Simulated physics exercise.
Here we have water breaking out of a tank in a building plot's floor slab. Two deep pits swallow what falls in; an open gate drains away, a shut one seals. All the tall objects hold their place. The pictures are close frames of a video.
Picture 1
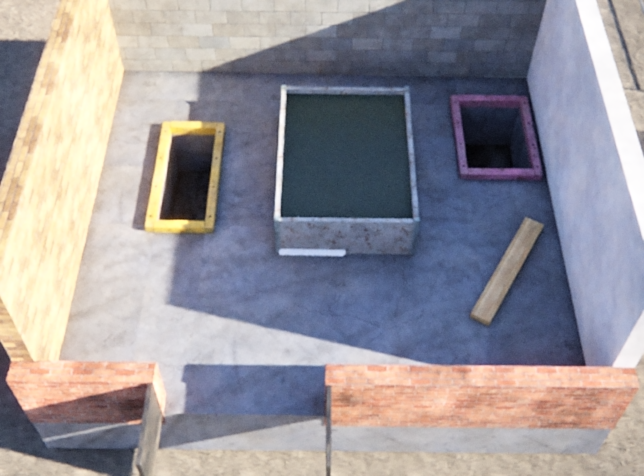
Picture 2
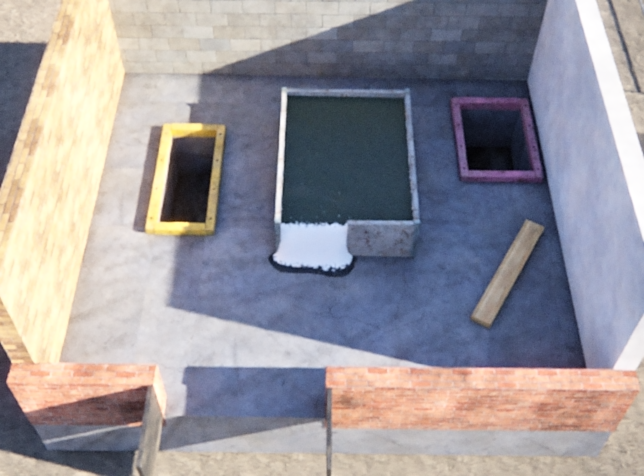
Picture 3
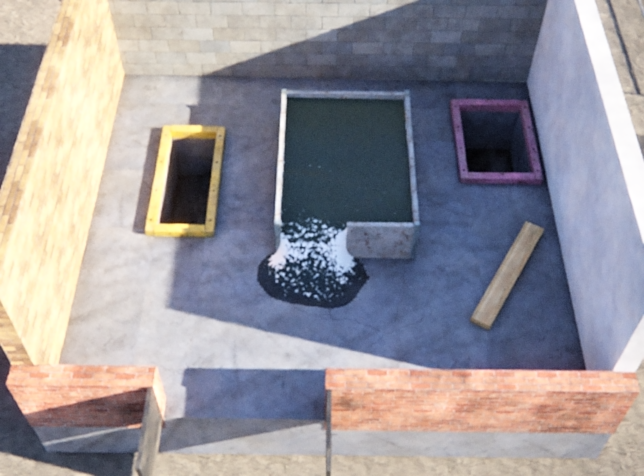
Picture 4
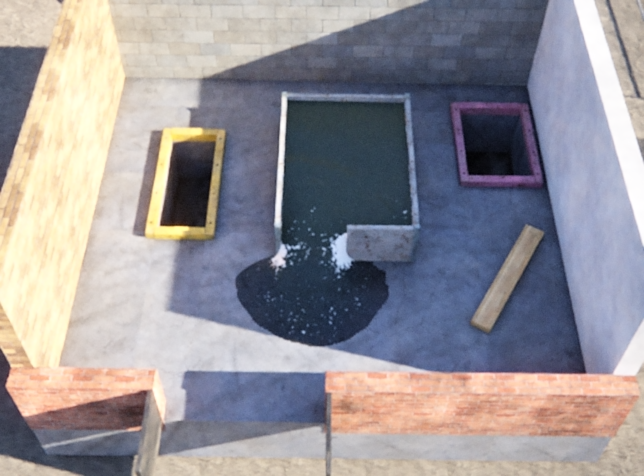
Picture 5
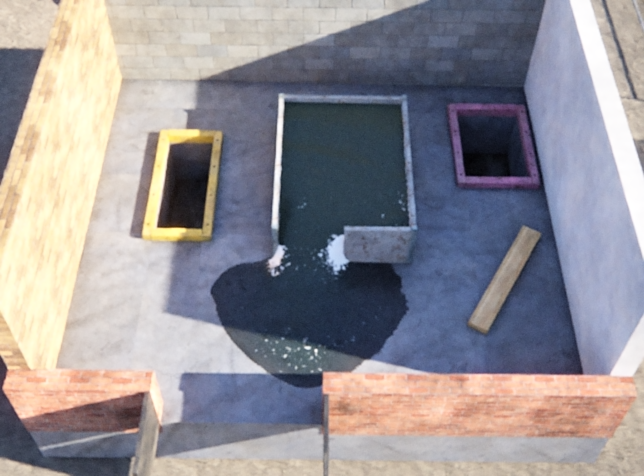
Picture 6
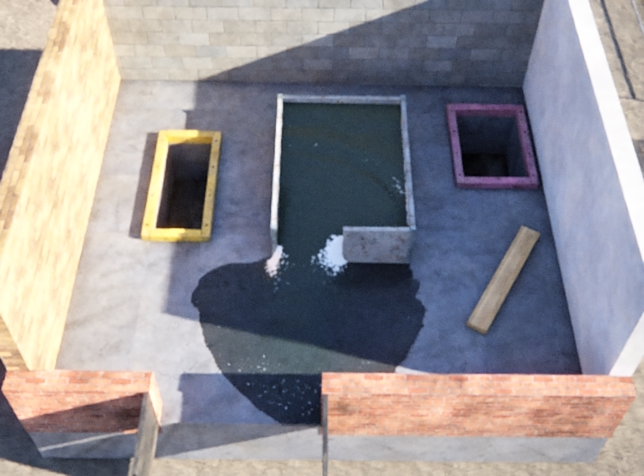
A rectangular tank of dark green water stands toward the back of a walled grey floor slab, seen from high above at an angle. A yellow-rimmed pit lies to its left, a pink-rimmed pit and a wooden plank to its right, and low red brick walls in front. Water bursts white through the tank's front left side, then spreads forward in a widening dark pool into the gap between the brick walls.
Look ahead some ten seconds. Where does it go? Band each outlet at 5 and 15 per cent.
One by one: The gate takes more than 15 %; the yellow pit takes less than 5 %; the pink pit takes less than 5 %.
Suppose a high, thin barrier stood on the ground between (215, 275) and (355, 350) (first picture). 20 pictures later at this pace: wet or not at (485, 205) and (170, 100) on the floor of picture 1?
One after the other: Awash, not flooded.
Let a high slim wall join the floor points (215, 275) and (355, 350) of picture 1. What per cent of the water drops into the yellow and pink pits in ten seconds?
Parts in a hundred: Yellow 2, pink 4.
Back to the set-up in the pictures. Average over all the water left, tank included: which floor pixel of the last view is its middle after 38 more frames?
Around (352, 242).
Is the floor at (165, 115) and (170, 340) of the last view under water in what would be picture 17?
As listed: Not flooded, awash.
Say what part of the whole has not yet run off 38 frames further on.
Near 68 in a hundred.
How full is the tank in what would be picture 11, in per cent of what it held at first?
Close to 76 %.
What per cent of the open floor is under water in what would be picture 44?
About 60 per cent.
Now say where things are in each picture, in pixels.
The first picture shows the tank at (346, 154) is whole and still.
In the second picture, the front is at (277, 261), out from the gap at (314, 241).
In the third picture, the front is at (338, 299), out from the gap at (313, 245).
In the fourth picture, the front is at (324, 339), out from the gap at (314, 248).
In the fifth picture, water pours out at (311, 249) and has run to a hidden place.
In the sixth picture, the front is at a hidden place, out from the gap at (310, 250).
A moment on, water covers 20 % of the floor; the gate 3 %, the yellow pit 0 %, the pink pit 0 %.
Next, water covers 30 % of the floor; the gate 11 %, the yellow pit 0 %, the pink pit 0 %.
Then, water covers 40 % of the floor; the gate 21 %, the yellow pit 0 %, the pink pit 0 %.
Later, water covers 60 % of the floor; the gate 32 %, the yellow pit 0 %, the pink pit 0 %.
In the end, water covers 80 % of the floor; the gate 43 %, the yellow pit 0 %, the pink pit 0 %.
